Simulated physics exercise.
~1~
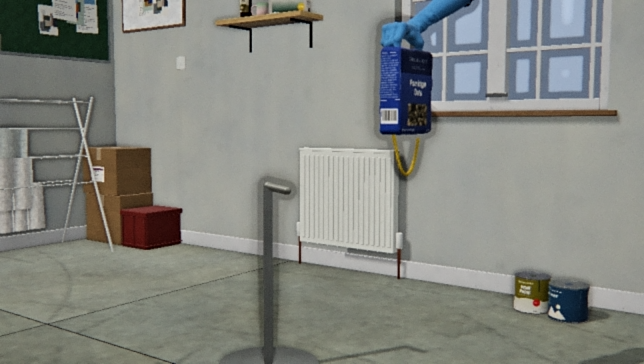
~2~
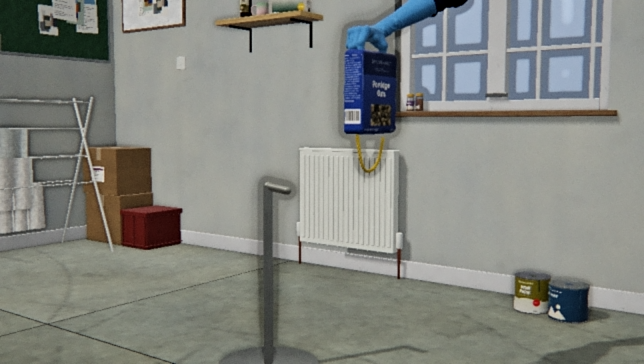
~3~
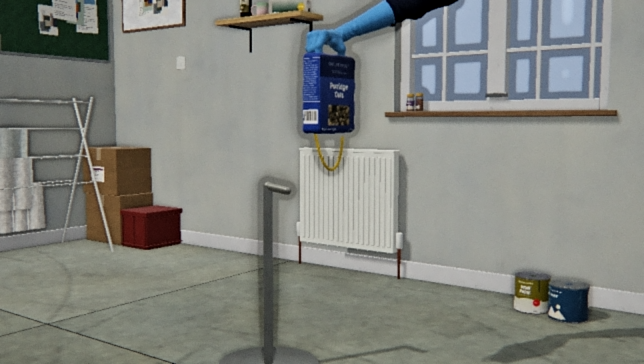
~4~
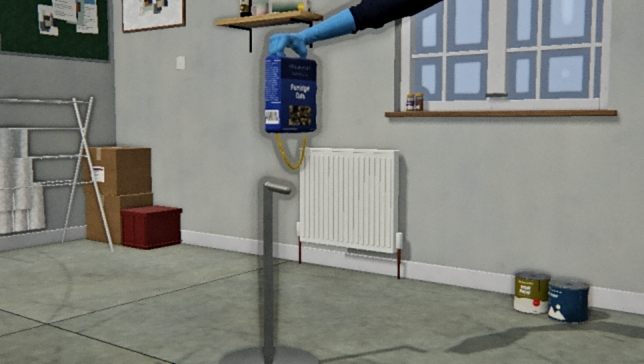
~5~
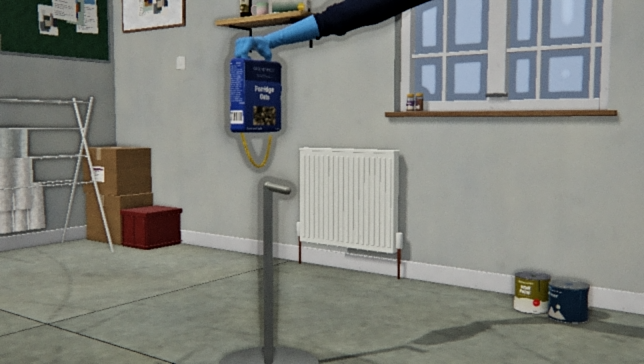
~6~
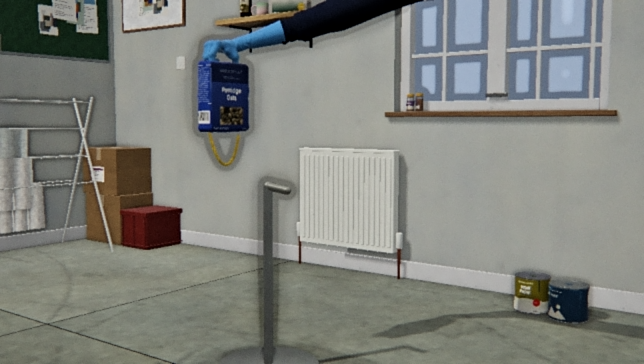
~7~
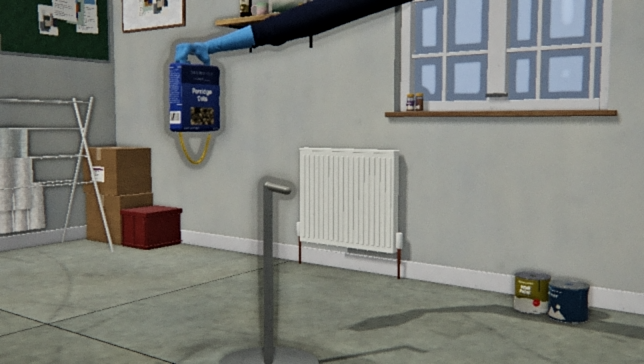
In a grey room, a gloved hand carries a blue bag left, clear past a post.
